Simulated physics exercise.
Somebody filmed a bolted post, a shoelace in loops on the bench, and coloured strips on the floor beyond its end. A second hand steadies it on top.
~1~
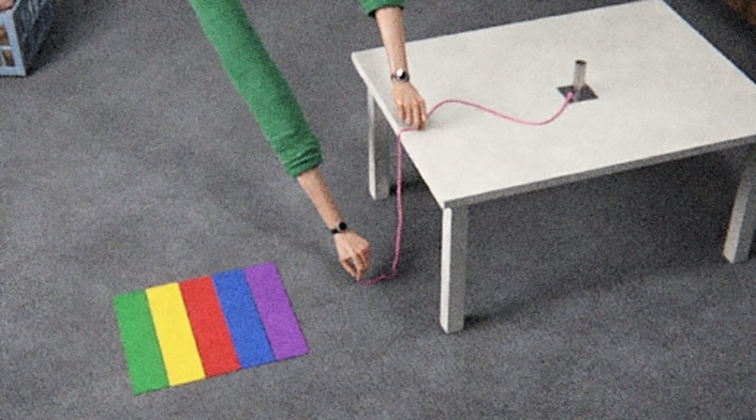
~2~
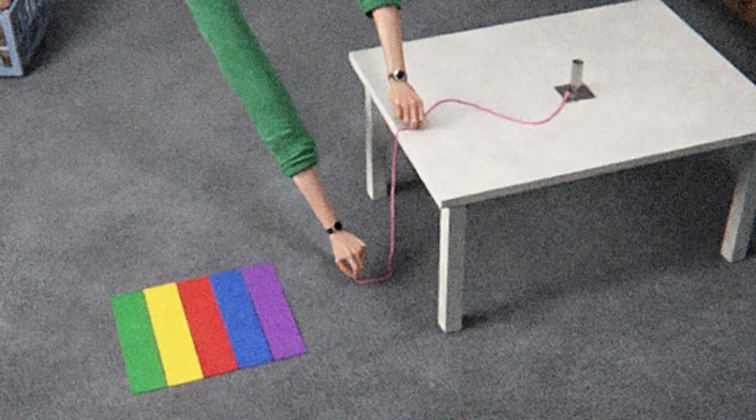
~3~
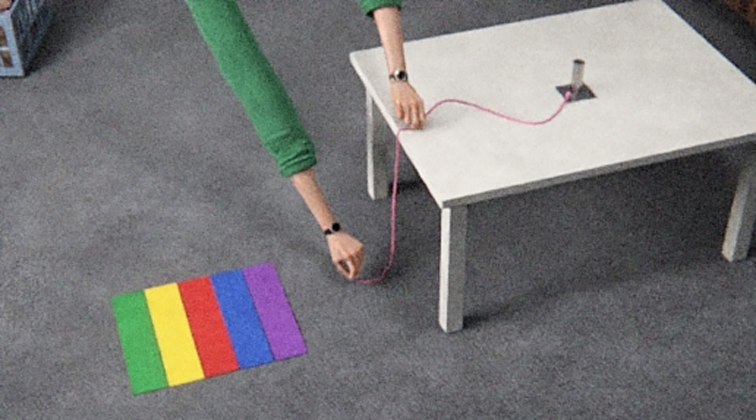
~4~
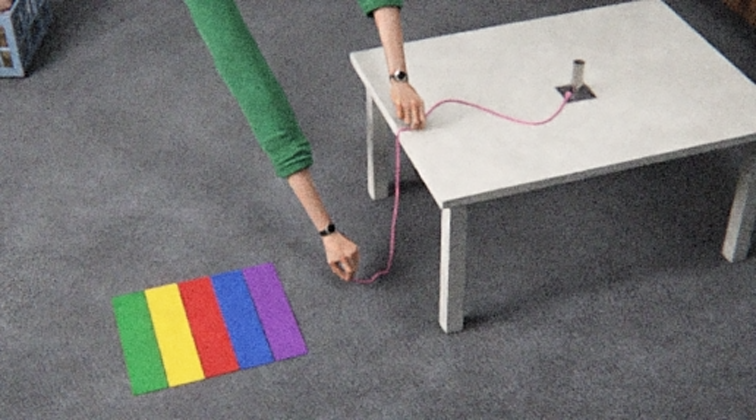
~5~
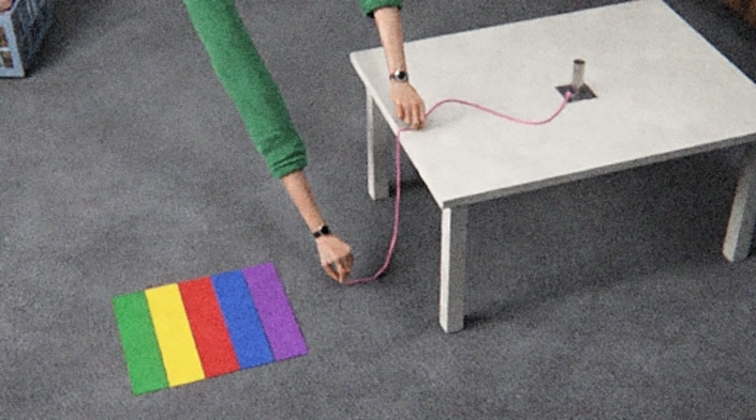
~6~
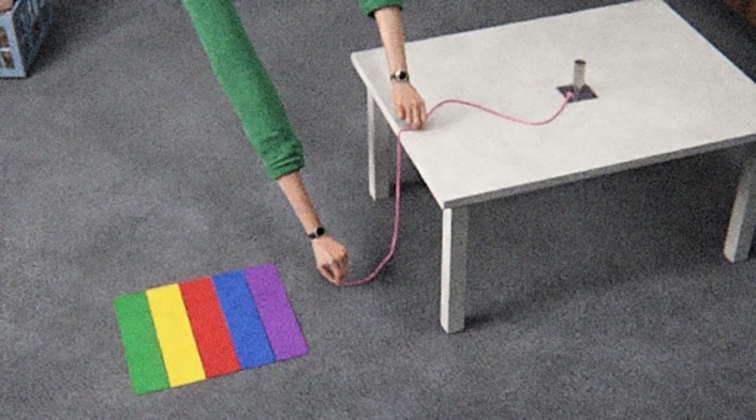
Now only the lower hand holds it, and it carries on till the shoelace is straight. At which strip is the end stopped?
The end stops over the yellow strip.
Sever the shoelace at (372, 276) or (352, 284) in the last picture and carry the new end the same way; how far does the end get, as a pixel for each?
The places are (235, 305) and (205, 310).
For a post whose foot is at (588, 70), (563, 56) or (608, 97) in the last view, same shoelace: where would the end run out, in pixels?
Near (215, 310), (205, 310) and (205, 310).
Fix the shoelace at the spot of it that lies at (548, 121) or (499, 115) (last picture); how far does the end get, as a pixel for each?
Near (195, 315) and (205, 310).
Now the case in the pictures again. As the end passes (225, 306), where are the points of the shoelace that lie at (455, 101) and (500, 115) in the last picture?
Near (423, 124) and (470, 114).
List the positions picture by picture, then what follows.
In the first picture, end (357, 275); purple (286, 339); blue (252, 347); red (218, 355); yellow (183, 364); green (147, 372).
In the second picture, end (353, 275); shoelace through (557, 111) (498, 114) (432, 108) (396, 145) (393, 204) (390, 259).
In the third picture, end (351, 276).
In the fourth picture, end (346, 278); shoelace through (558, 111) (499, 115) (433, 108) (398, 146) (397, 205) (390, 263).
In the fifth picture, end (339, 279).
In the sixth picture, end (335, 281); shoelace through (559, 112) (500, 115) (434, 108) (400, 146) (398, 205) (383, 264).
Soon after, end near (225, 306); over blue.
After that, end near (192, 314); over red.
At the stop, end near (173, 318); over yellow. It gets as far as the yellow strip.
